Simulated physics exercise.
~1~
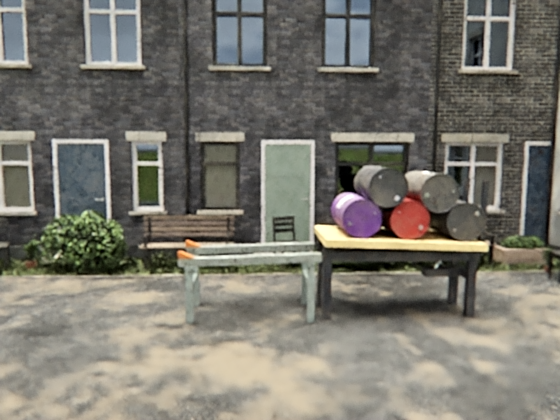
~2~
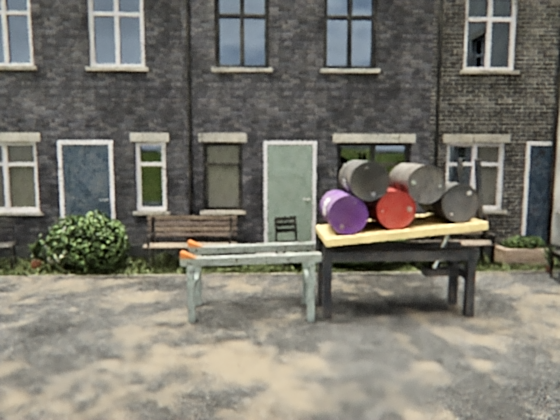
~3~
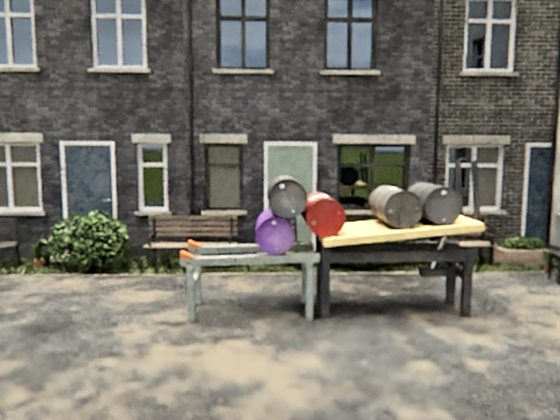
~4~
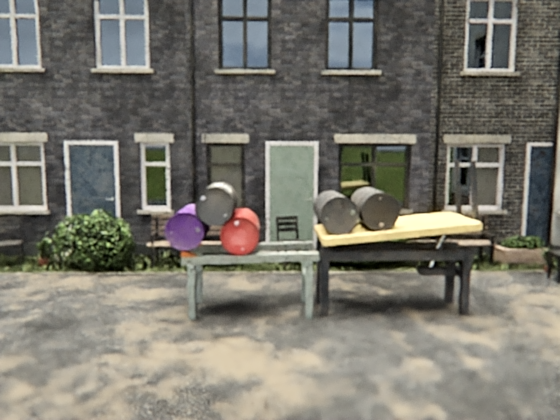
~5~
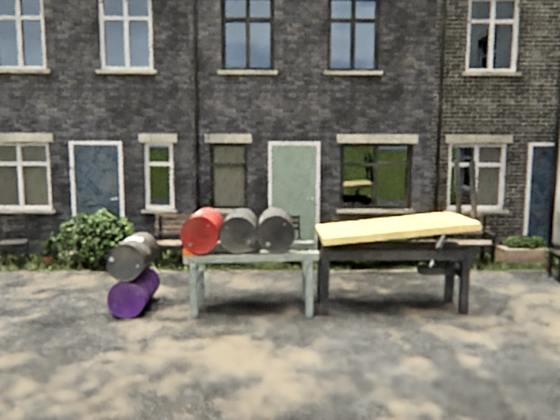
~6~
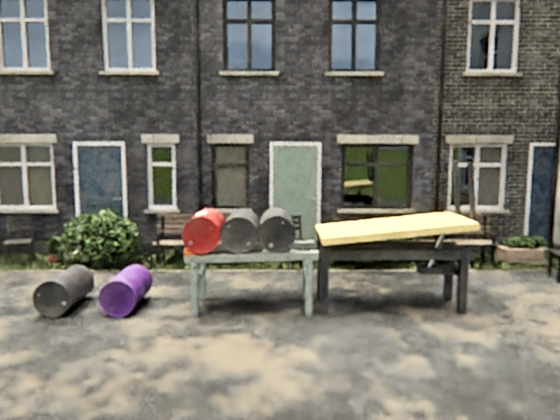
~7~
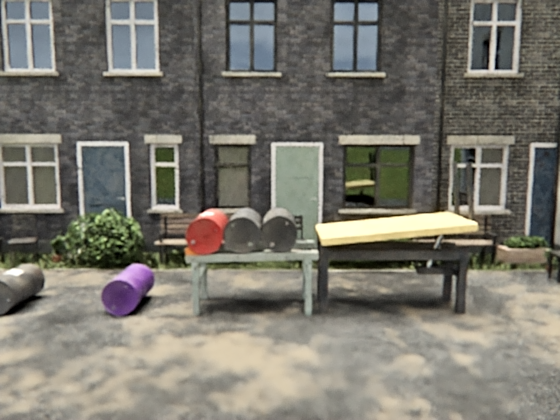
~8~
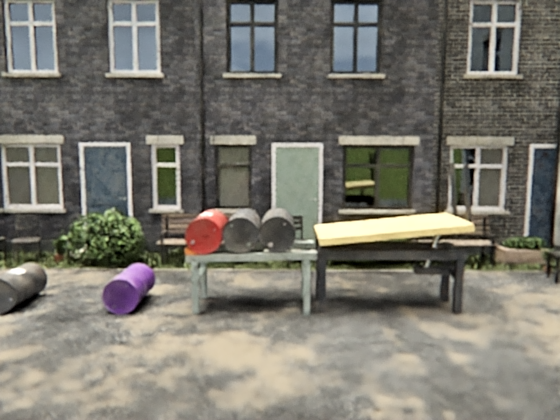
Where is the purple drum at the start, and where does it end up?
At the start the purple drum sits at the left end of the yellow-topped table on the right. By the end it lies on the ground to the left of the pale rack.
